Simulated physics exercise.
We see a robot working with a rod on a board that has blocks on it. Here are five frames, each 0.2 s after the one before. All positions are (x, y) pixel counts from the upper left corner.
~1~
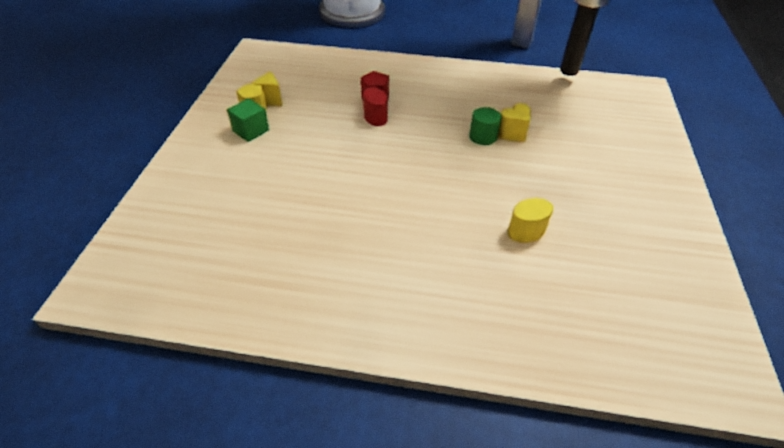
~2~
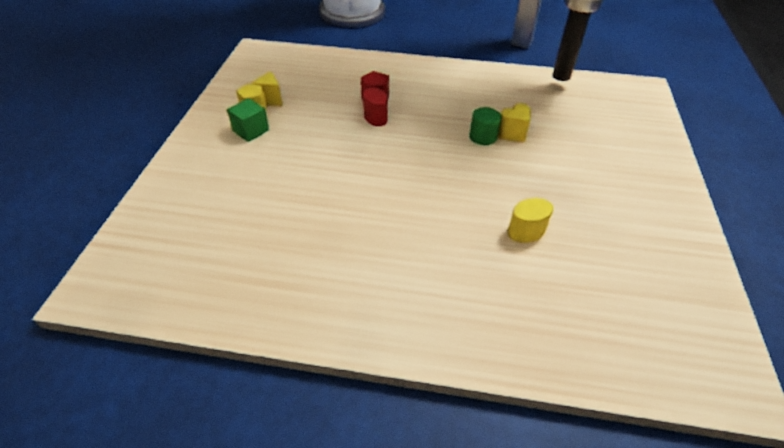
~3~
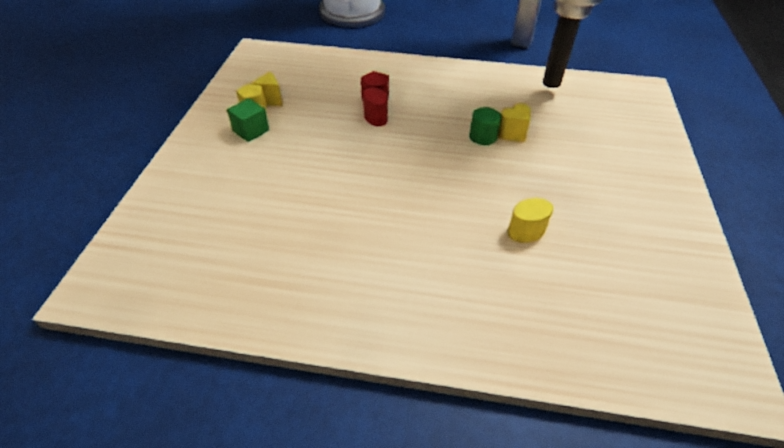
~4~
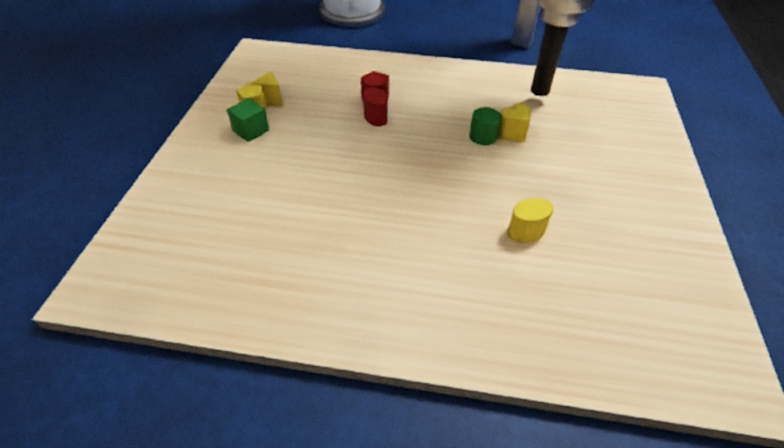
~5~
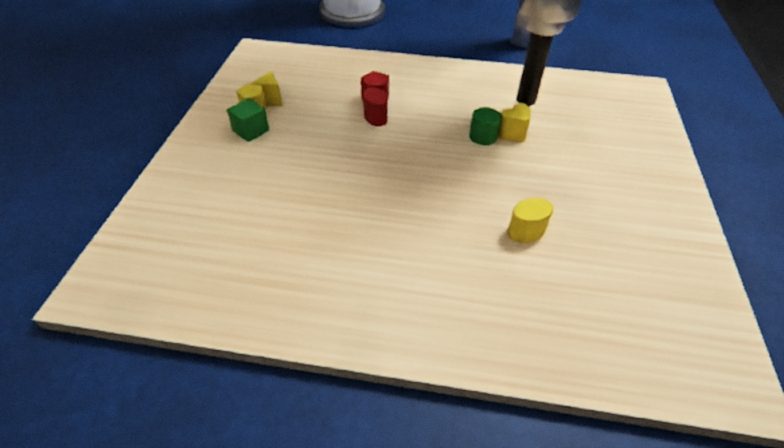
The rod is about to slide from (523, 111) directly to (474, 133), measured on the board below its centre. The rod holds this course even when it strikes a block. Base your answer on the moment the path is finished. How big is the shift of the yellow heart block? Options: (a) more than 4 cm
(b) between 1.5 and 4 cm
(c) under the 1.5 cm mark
(c)
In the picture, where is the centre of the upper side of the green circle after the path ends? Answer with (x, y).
It should be at about (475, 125).
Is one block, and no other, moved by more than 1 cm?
Yes, it checks out.
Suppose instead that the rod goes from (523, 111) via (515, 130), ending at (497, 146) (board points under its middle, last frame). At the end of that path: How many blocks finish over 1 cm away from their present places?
I'd say two blocks get shifted by more than about 1 cm.
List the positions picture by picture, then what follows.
The first frame shows lower end of the rod at (569, 72), tops of blocks, green circle at (487, 114), yellow heart block at (518, 111).
The second frame shows rod at (561, 77), blocks as before.
The third frame shows rod at (552, 83), blocks as before.
The fourth frame shows rod at (540, 91), blocks as before.
The fifth frame shows rod at (526, 101), green circle at (487, 114), yellow heart block at (518, 111).
What follows on the original path. Halfway along, rod at (501, 112); nothing pushed yet.
At the end, rod at (476, 123); green circle at (475, 125); yellow heart block not moved.
